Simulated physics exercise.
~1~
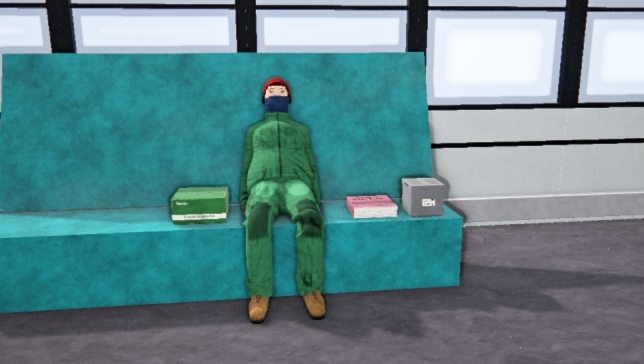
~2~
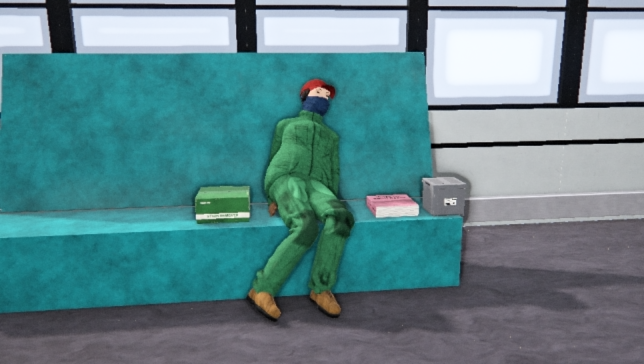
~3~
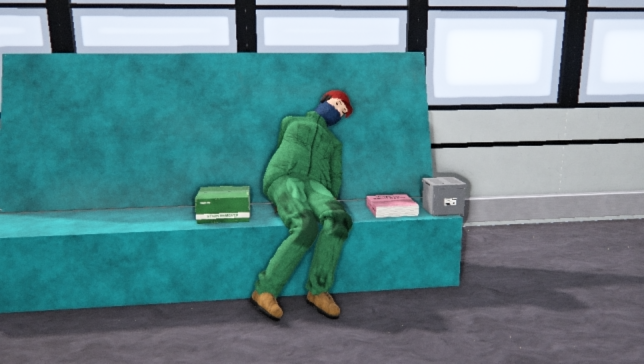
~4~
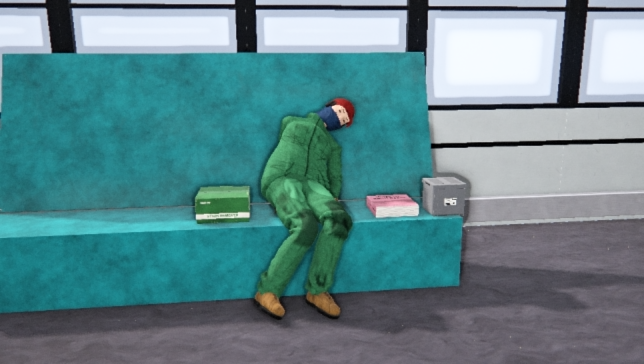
At first, a limp figure in green clothes, a red cap and a blue face covering sits upright on a teal bench, with a green carton to the left and a pink folder and a grey tub to the right. Then the sleeper and all three items shift a short way right along the seat. The body leans right, arms slack and legs slanting. Next the head flops over toward the right shoulder while the items stay put. It ends with the sleeper slumped but still seated, and everything remains on the bench.
